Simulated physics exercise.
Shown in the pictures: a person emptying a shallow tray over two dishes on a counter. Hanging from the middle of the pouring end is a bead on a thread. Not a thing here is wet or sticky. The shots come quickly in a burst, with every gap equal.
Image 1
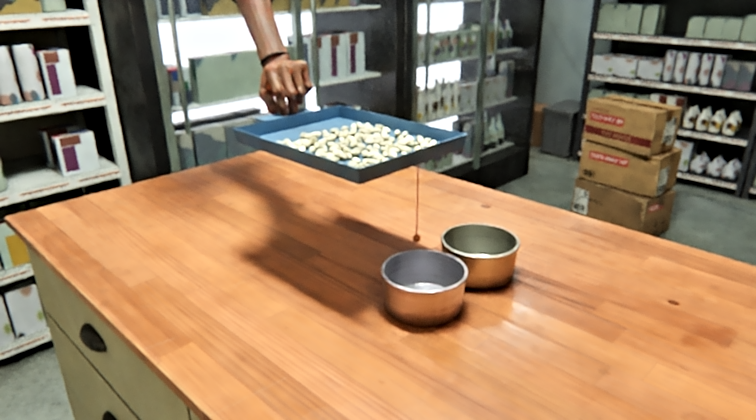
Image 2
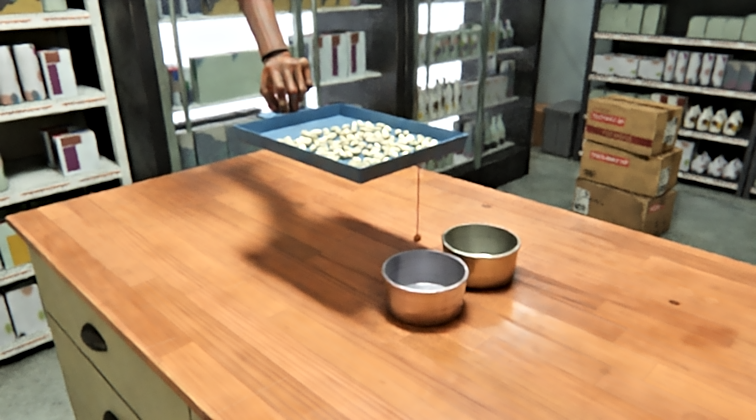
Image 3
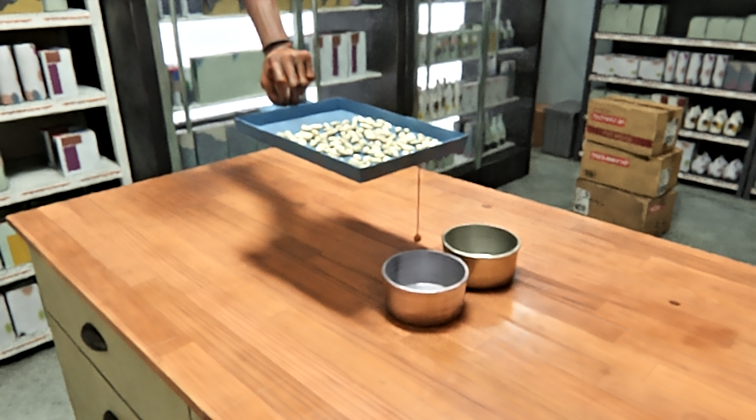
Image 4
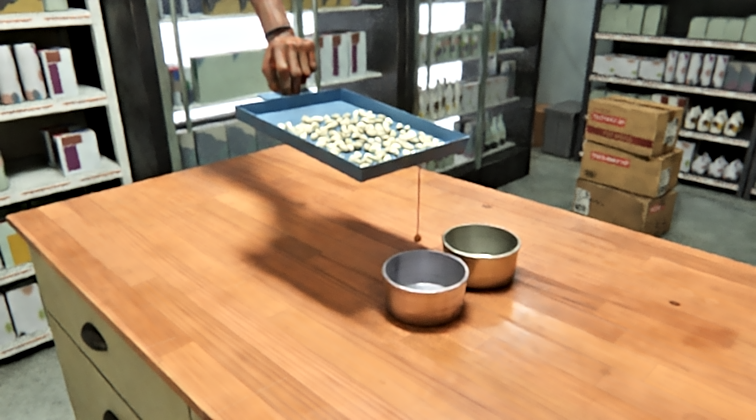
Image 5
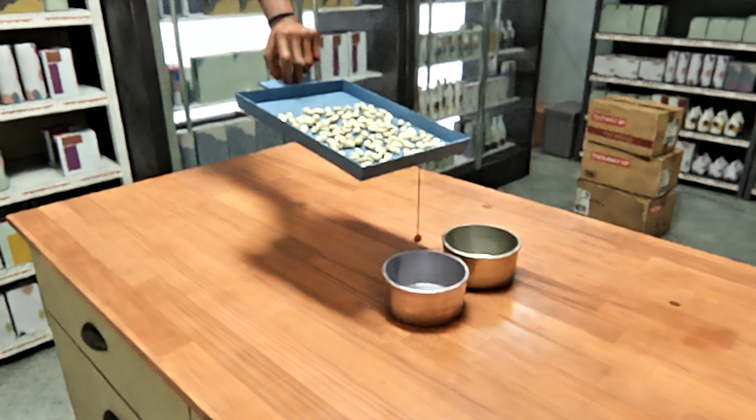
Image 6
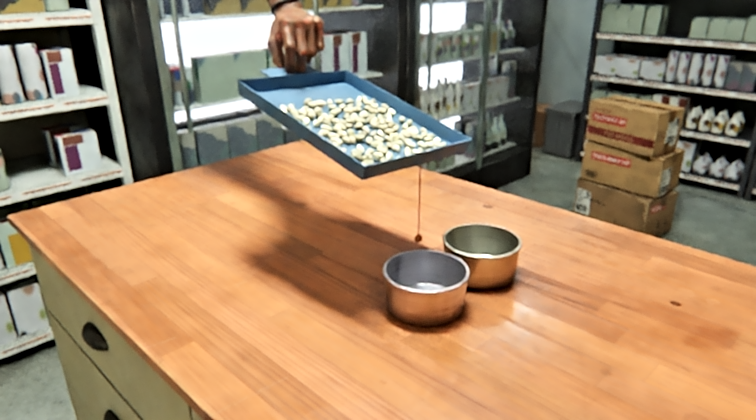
In a storeroom, a hand gradually tilting a blue tray of pale beans toward its right corner above two metal bowls.
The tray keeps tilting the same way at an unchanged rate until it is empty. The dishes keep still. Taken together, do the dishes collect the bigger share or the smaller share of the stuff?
Most likely the lost part will be a minority.
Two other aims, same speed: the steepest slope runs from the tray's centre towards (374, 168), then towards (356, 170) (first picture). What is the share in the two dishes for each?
First heading 50 %, second heading 30 %.
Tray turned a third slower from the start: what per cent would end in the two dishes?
It would be close to 90 per cent.
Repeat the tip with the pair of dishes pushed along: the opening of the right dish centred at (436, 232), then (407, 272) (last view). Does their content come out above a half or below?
Well, a minority share the first time and a minority share the next.
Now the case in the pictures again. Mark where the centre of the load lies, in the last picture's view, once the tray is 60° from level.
Its middle sits at about pixel (414, 125).
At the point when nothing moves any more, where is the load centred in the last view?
(479, 279).
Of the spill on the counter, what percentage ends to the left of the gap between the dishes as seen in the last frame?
I'd put it at close to 10 per cent.
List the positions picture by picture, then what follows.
The first picture shows corners of the pouring end (359, 168) and (464, 134), level; middle of the load (361, 147), white beans; left dish (457, 299); right dish (511, 265); bead on its thread (417, 238).
The second picture shows corners of the pouring end (360, 167) and (465, 134), level; middle of the load (362, 146).
The third picture shows corners of the pouring end (361, 167) and (466, 135), tipped barely, lowest at the right corner; middle of the load (362, 143).
The fourth picture shows corners of the pouring end (362, 166) and (467, 136), tipped a little, lowest at the right corner; middle of the load (363, 139).
The fifth picture shows corners of the pouring end (364, 165) and (467, 138), tipped a little, lowest at the right corner; middle of the load (364, 135).
The sixth picture shows corners of the pouring end (365, 165) and (469, 139), tipped clearly, lowest at the right corner; middle of the load (366, 130); left dish (458, 299); right dish (513, 265).
Just after the last frame, tray tipped steeply; every one on the tray.
A moment on, tray tipped right over; almost all on the tray; just a few in the right dish; just a few in the air.
Further on, tray tipped past a quarter turn; roughly a quarter in the left dish; roughly half in the right dish; roughly a quarter outside both.
When it is over, tray tipped past a quarter turn; roughly a quarter in the left dish; roughly half in the right dish; roughly a quarter outside both.
